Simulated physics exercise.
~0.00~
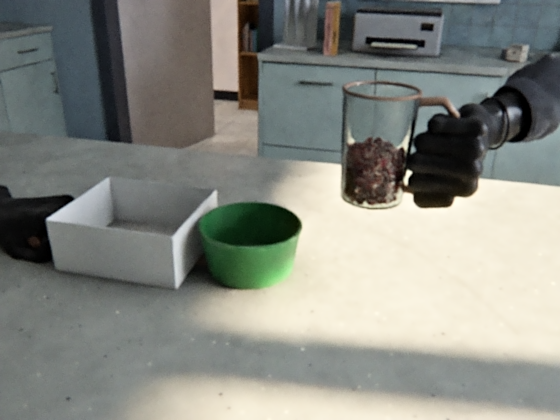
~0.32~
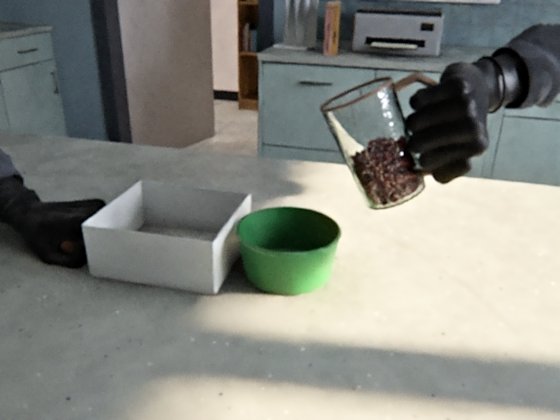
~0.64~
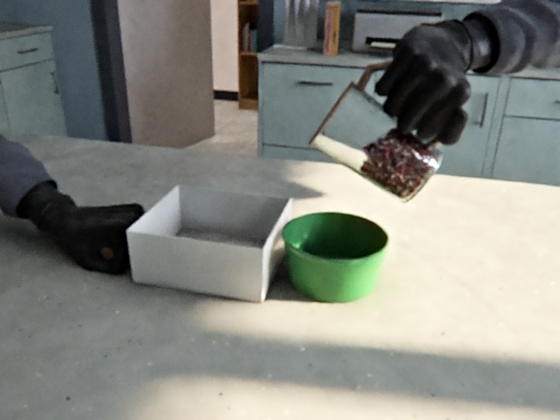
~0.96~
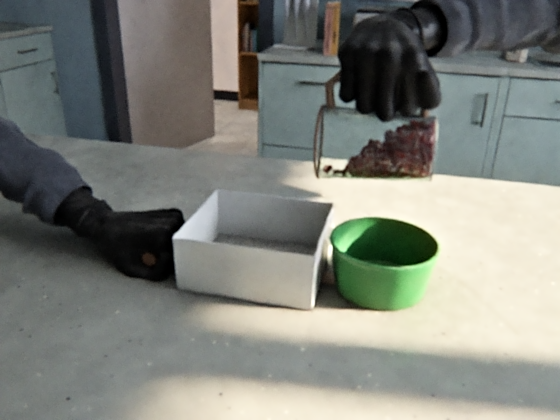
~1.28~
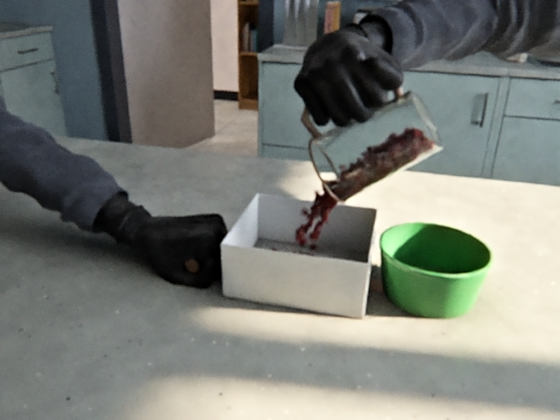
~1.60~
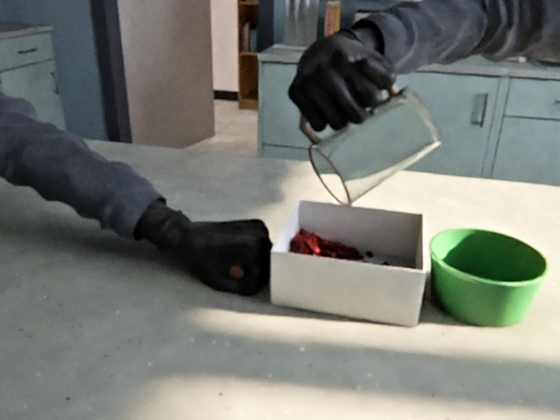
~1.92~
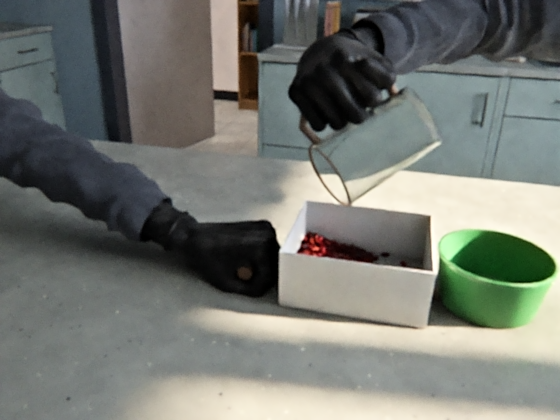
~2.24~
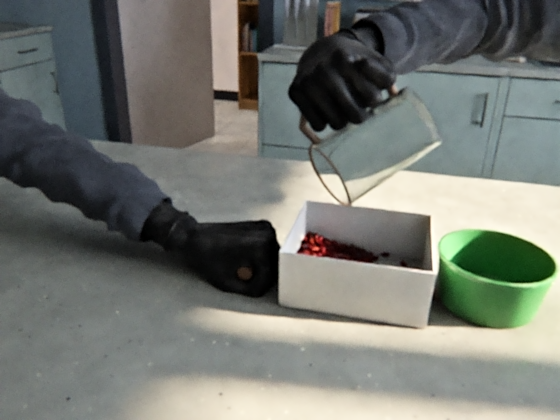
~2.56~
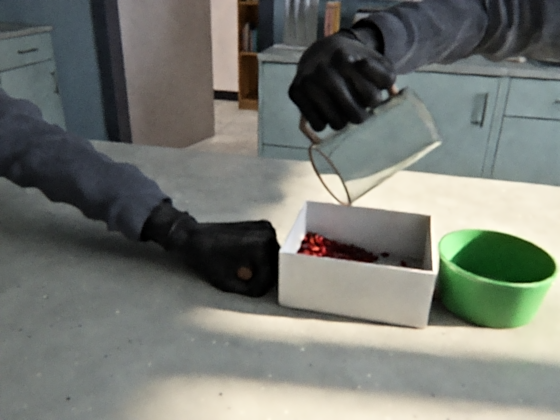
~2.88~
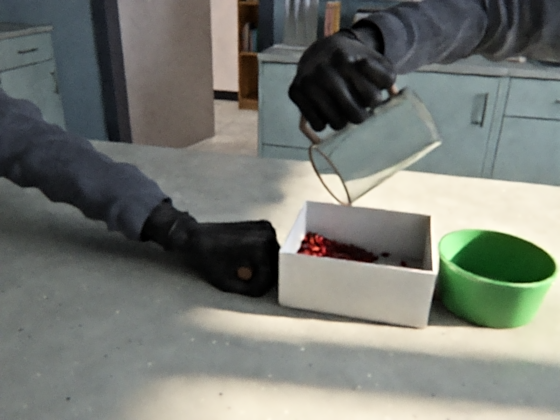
A clear glass cup of dark red beans is held by a black-gloved hand above a pale counter in a kitchen-like room, seen from slightly above by a still camera. Below it, to the left, stand a white rectangular tin and a green dish, with another gloved hand beside the tin. That hand moves the tin and dish steadily rightward while the cup tips over to the left. Beans spill from the tilted cup into the tin as it passes underneath. The row halts, and the emptied cup stays tipped above the tin holding all the beans, the green dish empty.
